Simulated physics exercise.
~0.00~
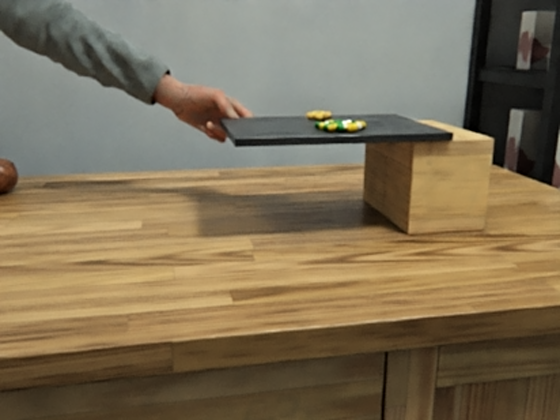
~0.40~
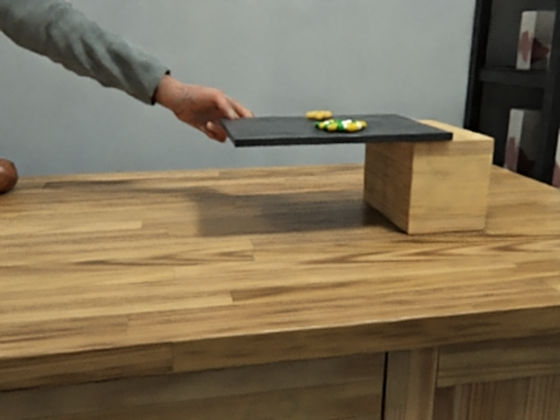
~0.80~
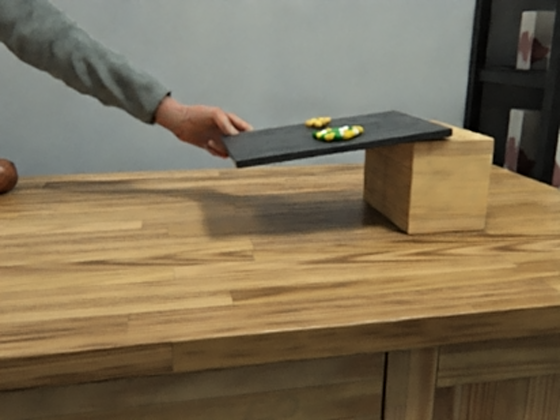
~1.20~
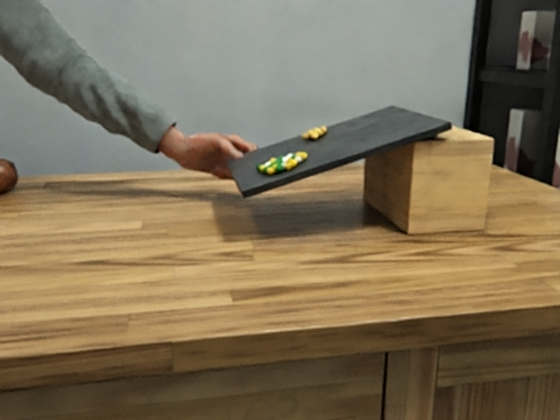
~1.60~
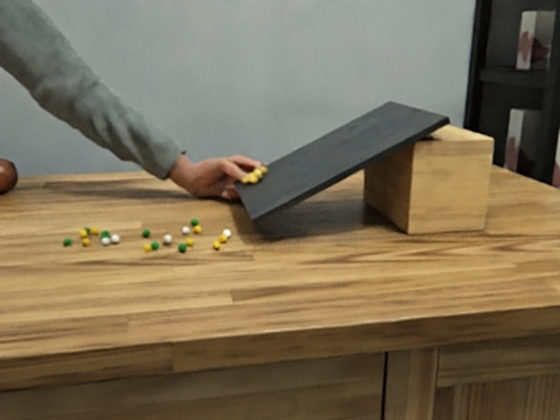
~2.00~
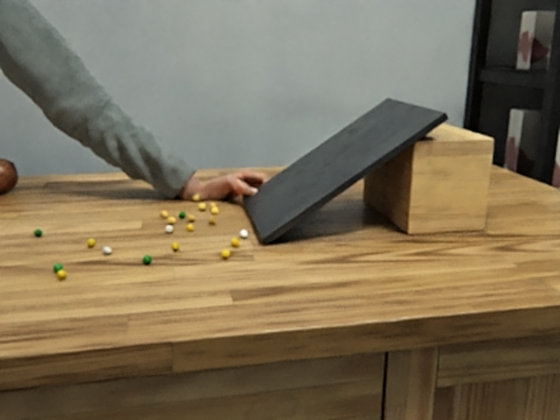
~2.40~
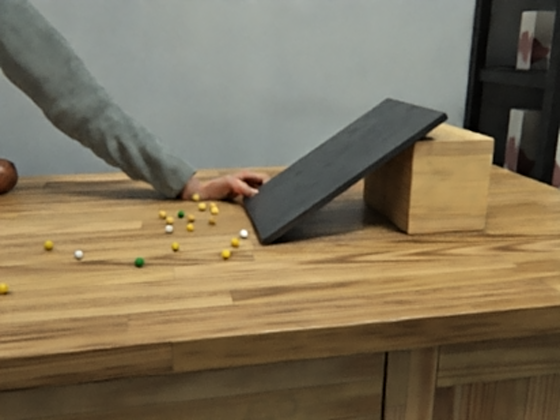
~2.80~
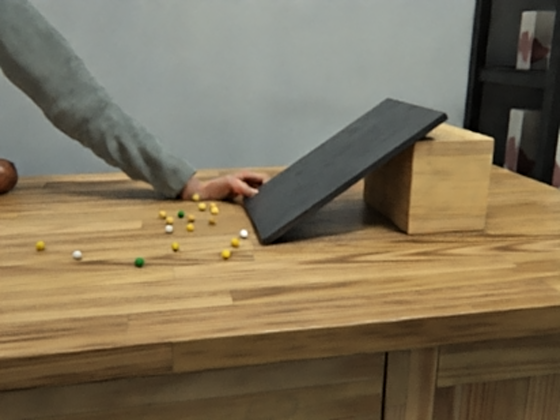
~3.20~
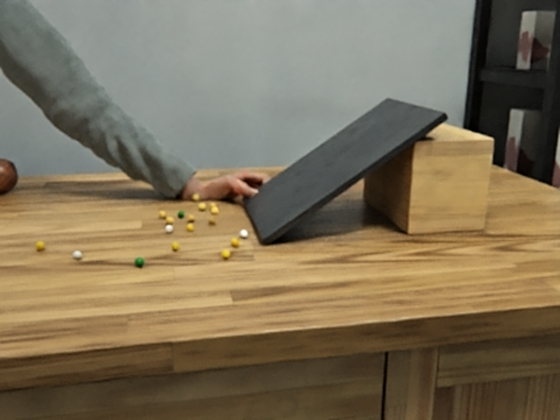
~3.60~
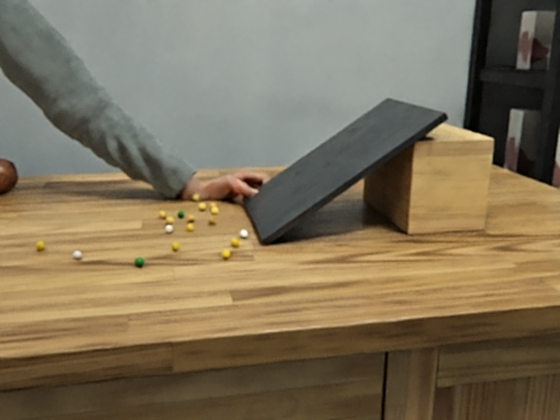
Small colourful beads sliding off a dark board as a hand lowers one end, the front cluster scattering farther across the wooden counter.
